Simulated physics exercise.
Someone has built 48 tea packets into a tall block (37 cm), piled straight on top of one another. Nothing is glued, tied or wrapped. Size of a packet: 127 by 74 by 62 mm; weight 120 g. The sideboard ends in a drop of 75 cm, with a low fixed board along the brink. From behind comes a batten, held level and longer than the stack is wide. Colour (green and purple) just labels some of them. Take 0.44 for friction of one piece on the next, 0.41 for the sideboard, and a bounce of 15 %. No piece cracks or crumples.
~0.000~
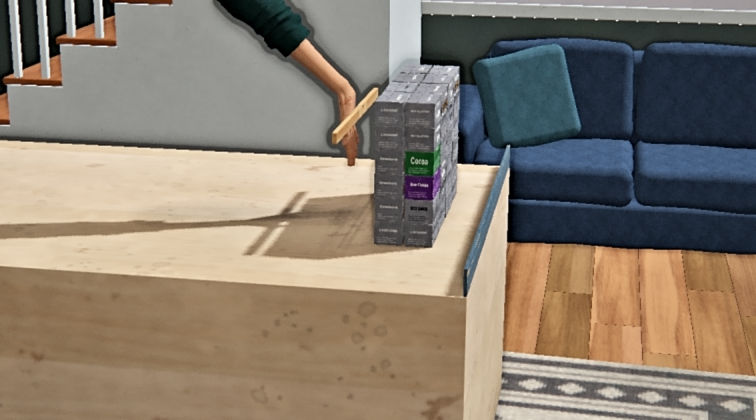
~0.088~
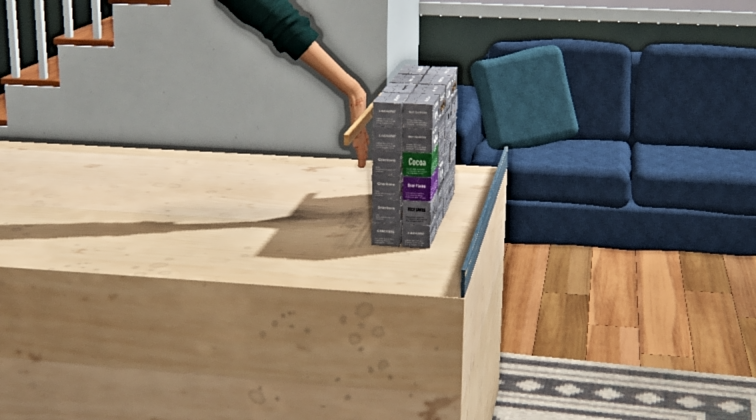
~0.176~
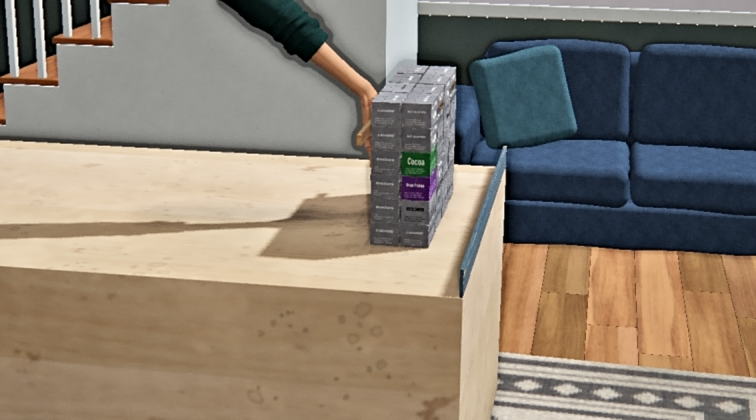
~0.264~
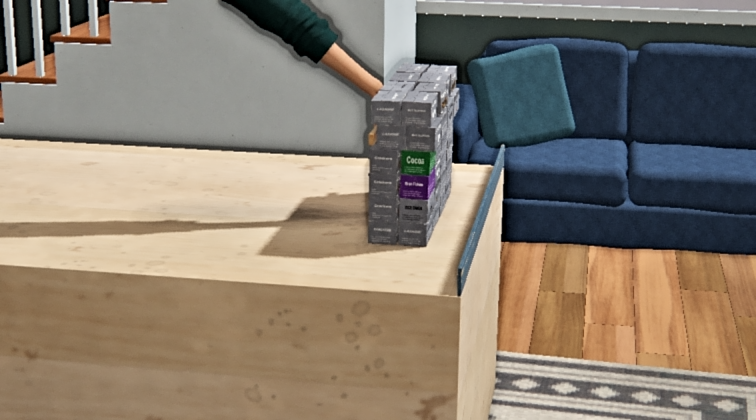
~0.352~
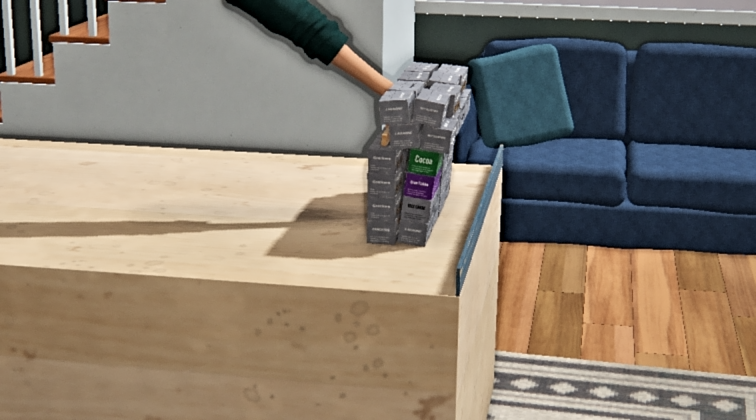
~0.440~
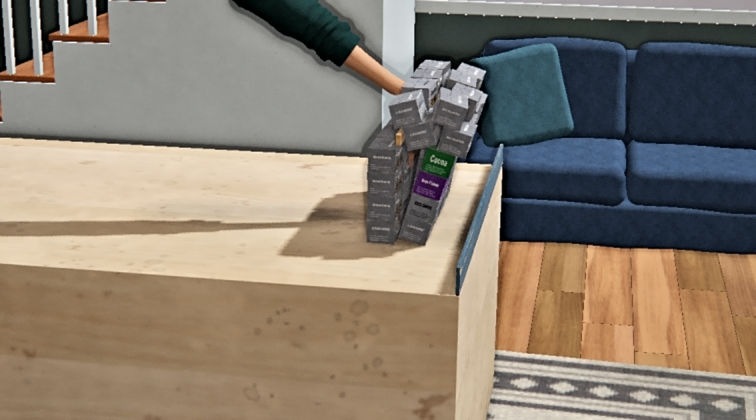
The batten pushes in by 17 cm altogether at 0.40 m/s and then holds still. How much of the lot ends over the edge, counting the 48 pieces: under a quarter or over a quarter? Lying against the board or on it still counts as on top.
It comes to over a quarter.
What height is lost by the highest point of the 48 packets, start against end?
Roughly 12 cm.
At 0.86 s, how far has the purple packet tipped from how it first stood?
About 140°.
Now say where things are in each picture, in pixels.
In the first frame (pixels give the middle of a visible side), batten (334, 139) 9 cm from the stack; green packet (419, 164); purple packet (419, 188); none has stirred.
In the second frame, batten (346, 140) 53 mm from the stack; purple packet (417, 189).
In the third frame, batten (359, 140) 18 mm from the stack; green packet (416, 165).
In the fourth frame, batten (371, 140) 18 mm in; green packet (415, 164); steepest lean 4°, the packet at (430, 86); movement in 10 of them.
In the fifth frame, batten (384, 140) 53 mm in; green packet (423, 163) 6° from how it stood; purple packet (419, 187) 6° from how it stood; steepest lean 10°, the packet at (429, 113); movement in 29 of them.
In the sixth frame, batten (398, 140) 9 cm in; green packet (438, 164) 16° from how it stood; purple packet (429, 186) 16° from how it stood; steepest lean 19°, the packet at (450, 116); movement in 32 of them.
After 0.62 s, none of the 48 packets over the edge, 32 disturbed; purple packet 49° from how it stood, 27 mm lower; green packet 49° from how it stood, 51 mm lower.
After 0.86 s, 12 of the 48 packets over the edge; green packet upside down; purple packet upside down.
After 1.22 s, 24 of the 48 packets over the edge; green packet upside down; purple packet 87 cm lower.
In the end (1.5 s), 24 of the 48 packets over the edge; green packet upside down; purple packet 87 cm lower. That is 50 per cent.
